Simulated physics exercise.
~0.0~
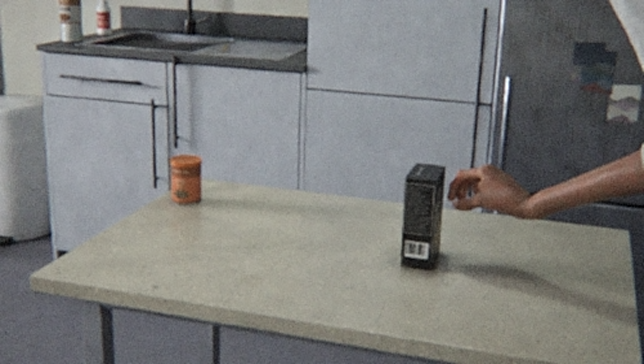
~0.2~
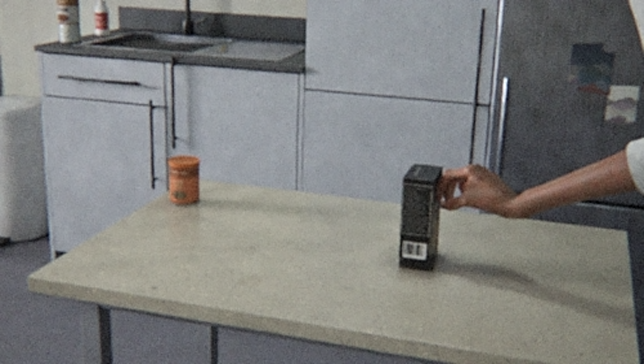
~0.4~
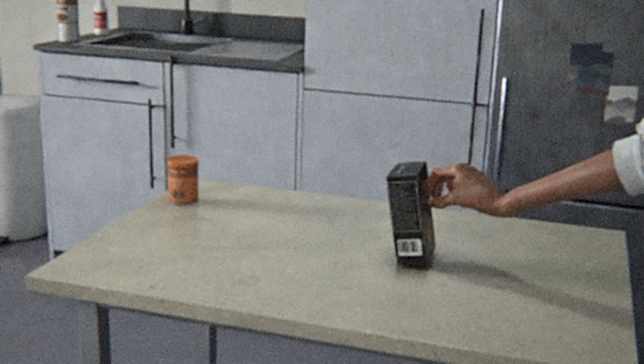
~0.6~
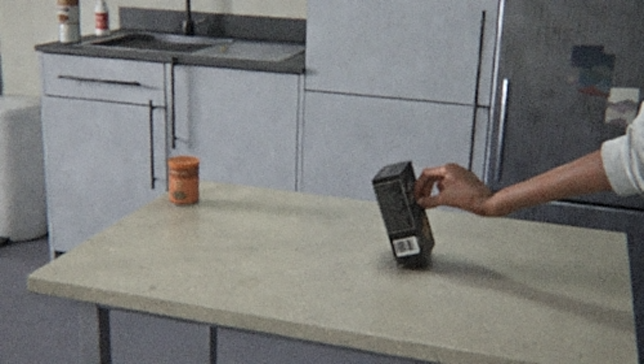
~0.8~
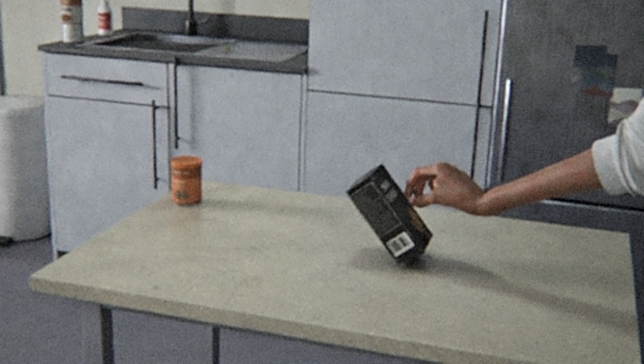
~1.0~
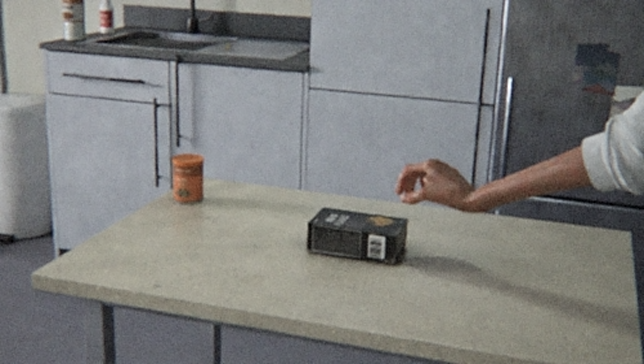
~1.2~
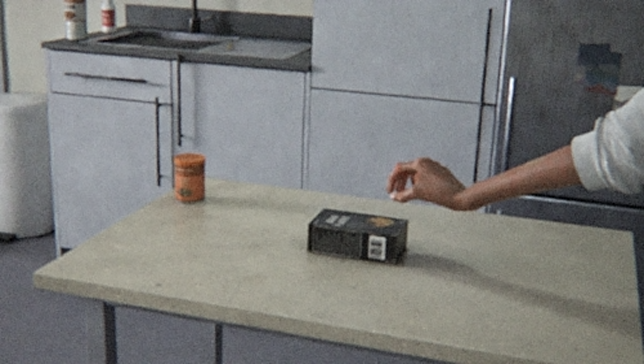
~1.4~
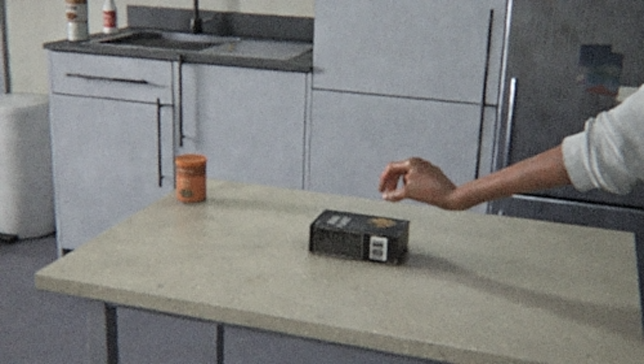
The clip shows a hand reaching from the right toward an upright black packet on a kitchen table, with an orange tin standing to the left. The fingers push the packet's upper part leftward until it tips over, and it ends lying on its side while the tin stays put.
